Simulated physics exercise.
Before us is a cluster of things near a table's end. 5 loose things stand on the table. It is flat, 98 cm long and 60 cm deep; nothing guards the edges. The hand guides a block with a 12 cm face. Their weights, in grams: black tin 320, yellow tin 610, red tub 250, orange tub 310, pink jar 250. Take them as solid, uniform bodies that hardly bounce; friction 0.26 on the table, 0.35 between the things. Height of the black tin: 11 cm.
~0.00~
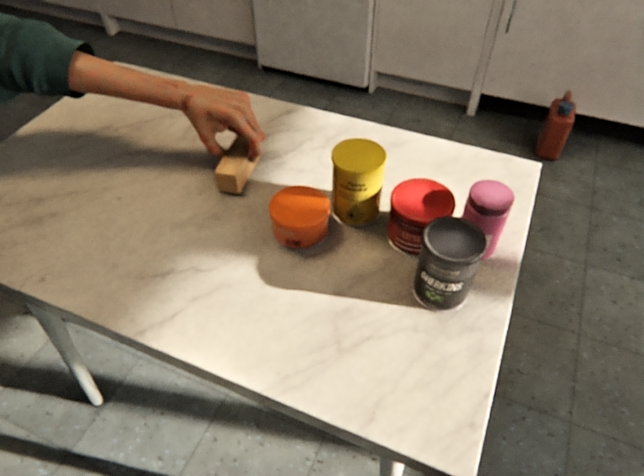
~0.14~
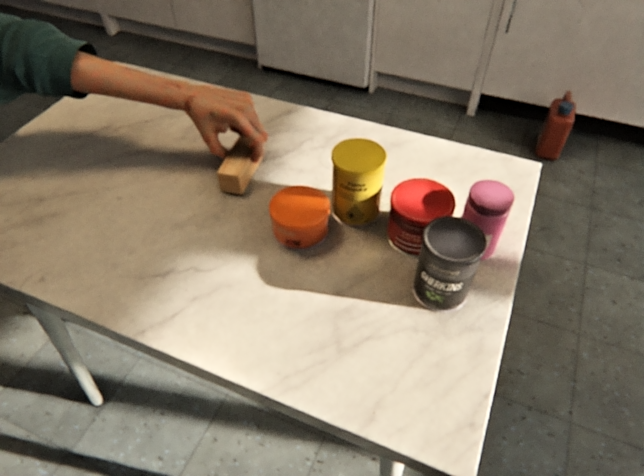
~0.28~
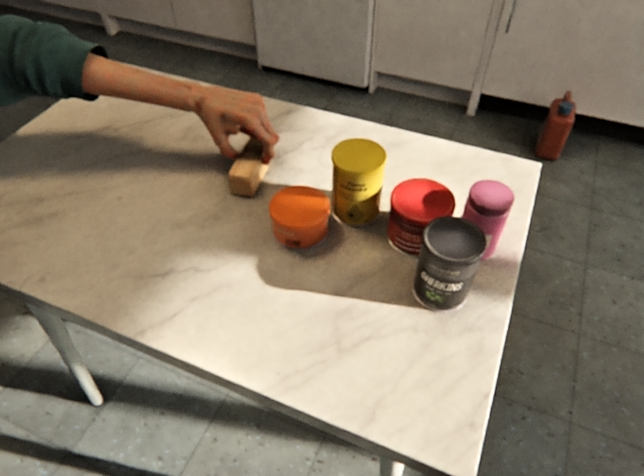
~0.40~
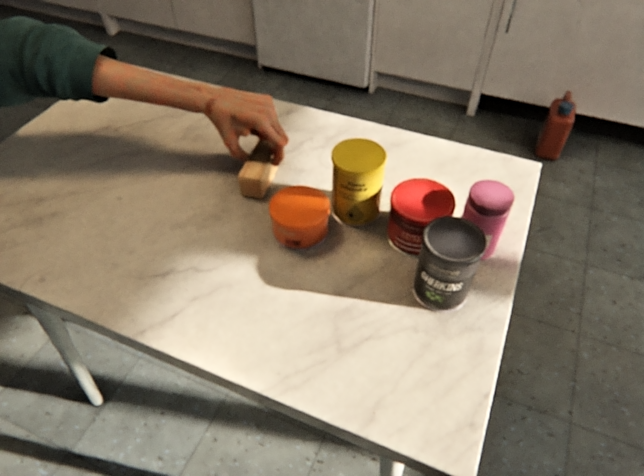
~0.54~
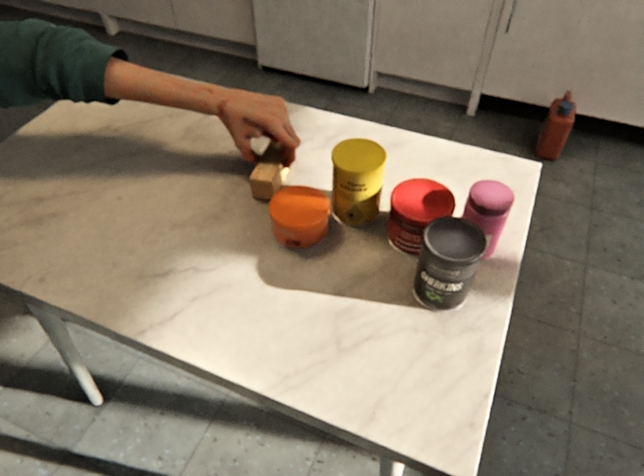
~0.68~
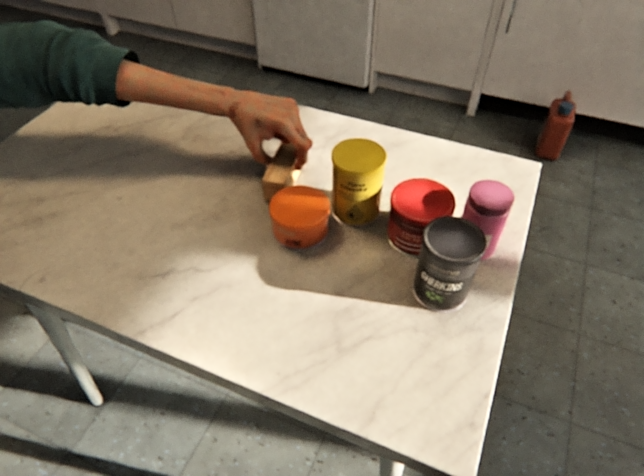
A hand slides a small wooden block rightward across the table toward the orange tub.
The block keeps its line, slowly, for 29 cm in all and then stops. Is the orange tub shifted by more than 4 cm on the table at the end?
The orange tub keeps its place.
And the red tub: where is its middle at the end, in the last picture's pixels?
Near (473, 237).
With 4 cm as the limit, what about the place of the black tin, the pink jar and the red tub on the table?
The black tin stays put; the pink jar ends elsewhere; the red tub gets shifted.
After 1.38 s, pusher on by 19 cm; yellow tin slid 3 cm.
After 1.68 s, pusher on by 23 cm; yellow tin slid 7 cm; red tub slid 5 cm; pink jar slid 3 cm.
After 1.88 s, pusher on by 26 cm; yellow tin slid 10 cm; red tub slid 7 cm; pink jar slid 5 cm.
At rest (2.5 s), not toppled but over 4 cm from the start, yellow tin, red tub and pink jar; the other 2 in place, give or take 4 cm. Seen from the same camera at the end, orange tub near (300, 218).
